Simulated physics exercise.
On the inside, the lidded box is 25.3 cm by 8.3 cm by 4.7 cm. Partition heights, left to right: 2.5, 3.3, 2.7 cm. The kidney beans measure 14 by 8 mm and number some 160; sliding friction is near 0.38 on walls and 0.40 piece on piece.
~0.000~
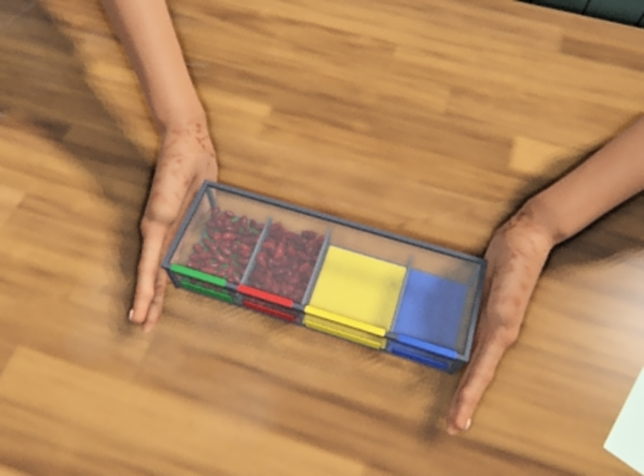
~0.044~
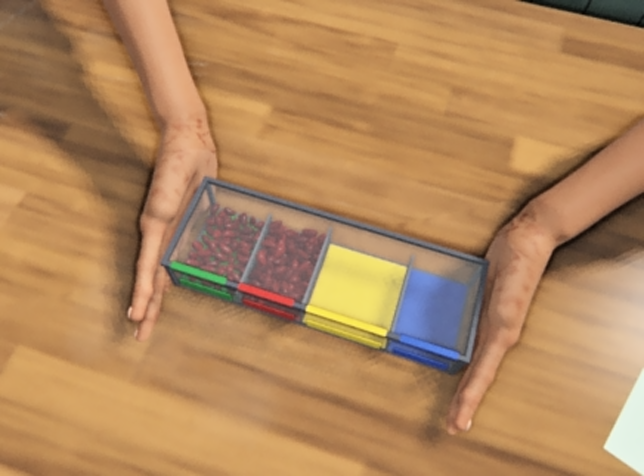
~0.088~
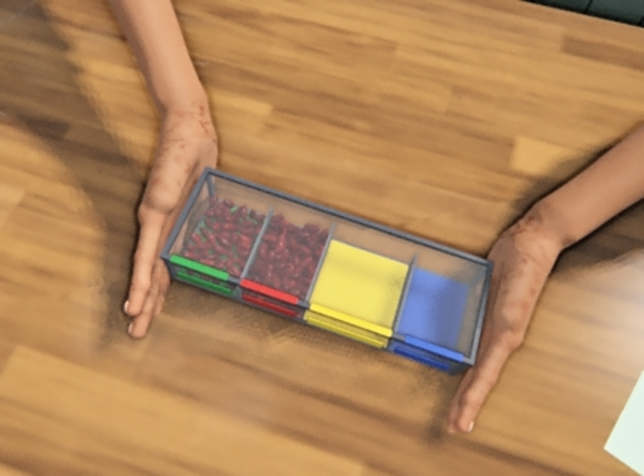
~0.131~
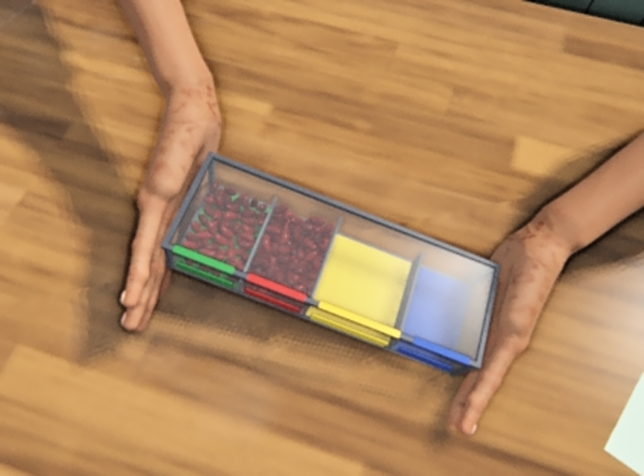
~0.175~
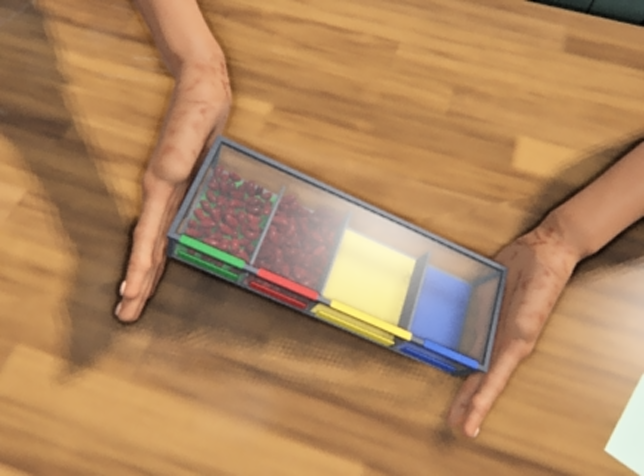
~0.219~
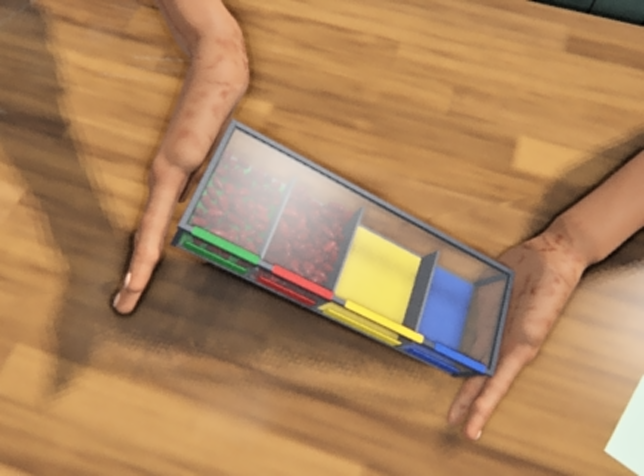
Clear lidded box with green, red, yellow and blue sections being tilted by two hands, its left end rising above a wooden table.
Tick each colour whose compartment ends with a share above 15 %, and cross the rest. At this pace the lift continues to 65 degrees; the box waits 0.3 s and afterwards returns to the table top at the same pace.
Red: Beats the threshold, blue: Fails to beat the threshold, green: Beats the threshold, yellow: Fails to beat the threshold.
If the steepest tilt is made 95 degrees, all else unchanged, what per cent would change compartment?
I'd estimate around 50 per cent.
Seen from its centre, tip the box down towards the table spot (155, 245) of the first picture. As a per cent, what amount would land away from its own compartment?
Roughly 15 per cent.
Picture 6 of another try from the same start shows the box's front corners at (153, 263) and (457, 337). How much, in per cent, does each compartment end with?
Per cent at the end: Red 40; blue 0; green 60; yellow 0.
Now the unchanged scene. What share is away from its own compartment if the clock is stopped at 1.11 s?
Share: Approx. 25 %.
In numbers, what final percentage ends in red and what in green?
Red: 65; green: 25.
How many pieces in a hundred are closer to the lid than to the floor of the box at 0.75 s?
Something like 30 percent of the pieces.
After 0.75 s, tilt 65 degrees; red 65 %, green 30 %, yellow 10 %.
After 1.11 s, tilt 35 degrees; red 65 %, green 25 %, yellow 10 %.
After 1.55 s, tilt 0 degrees; red 65 %, green 25 %, yellow 10 %.
At rest (1.9 s), red 65 %, blue 0 %, green 25 %, yellow 10 %.
